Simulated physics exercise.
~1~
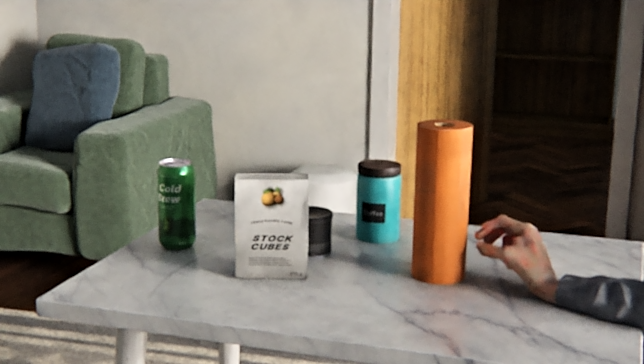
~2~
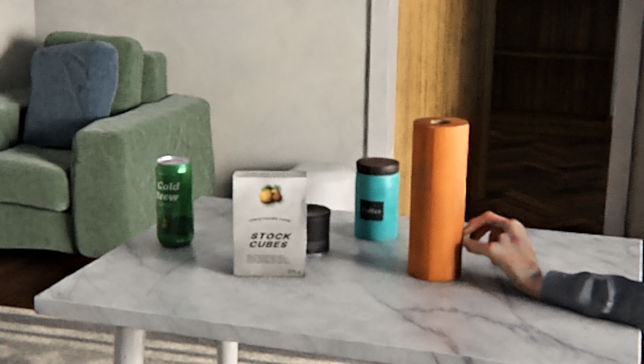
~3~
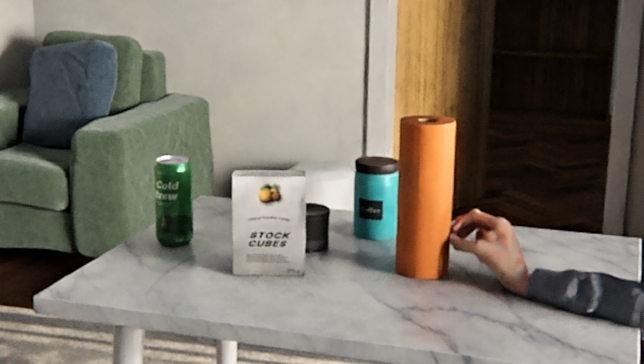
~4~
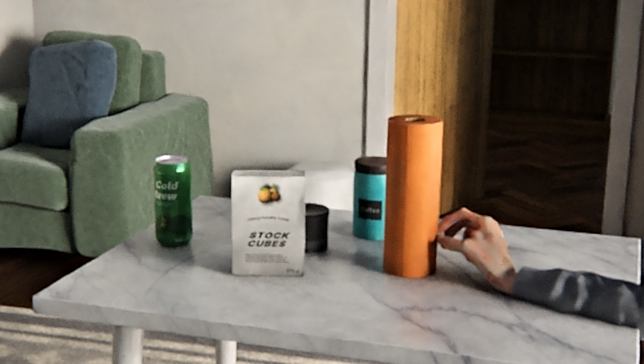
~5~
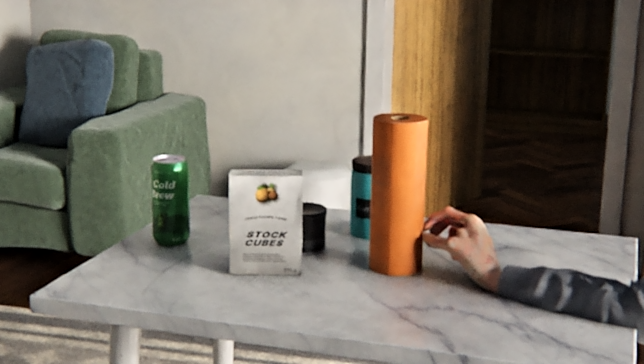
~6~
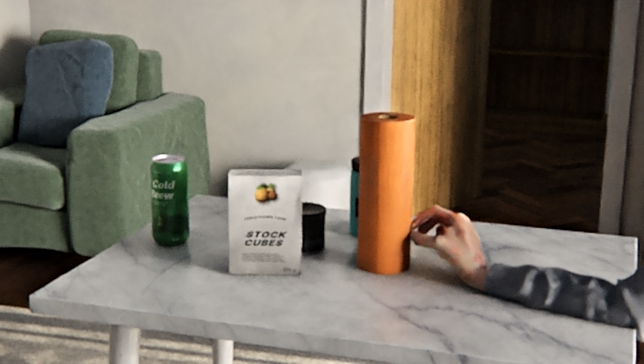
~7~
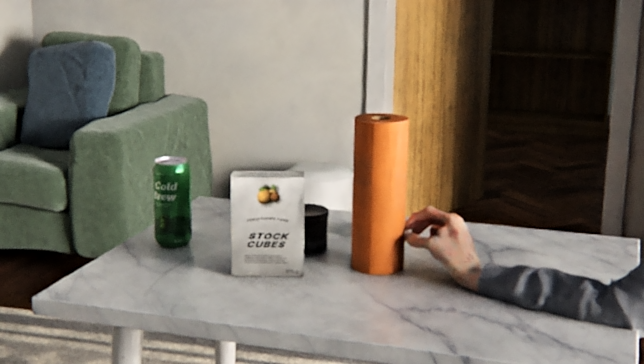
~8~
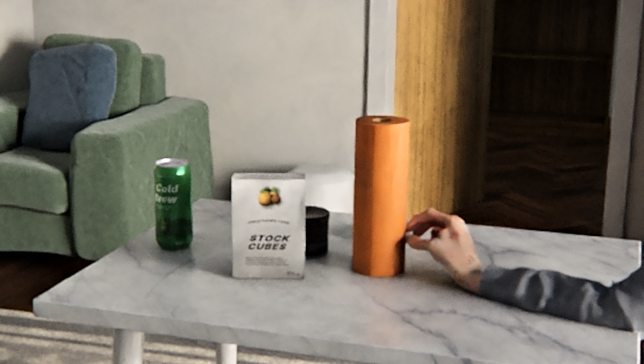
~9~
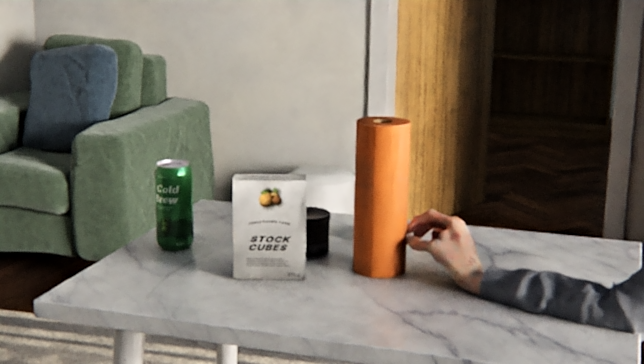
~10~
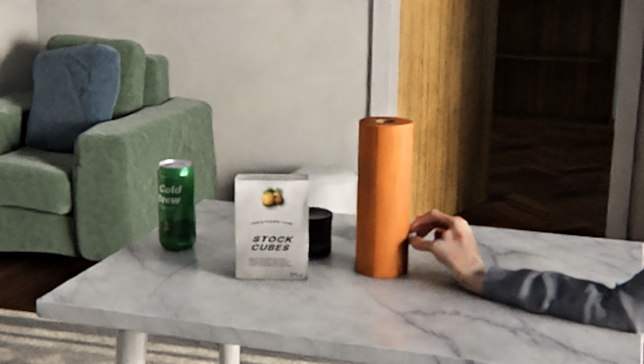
At first, a green can, a white packet of stock cubes, a black tin, a turquoise jar and a tall orange roll stand on a marble-topped table, with a hand reaching in from the right. The fingers meet the side of the orange roll and push it slowly to the left. Still upright, the roll slides in front of the turquoise jar, gradually hiding it from view. The hand then stops, and the roll comes to rest beside the black tin. At the end, the roll and the can both remain standing, and the packet and tin have not moved.
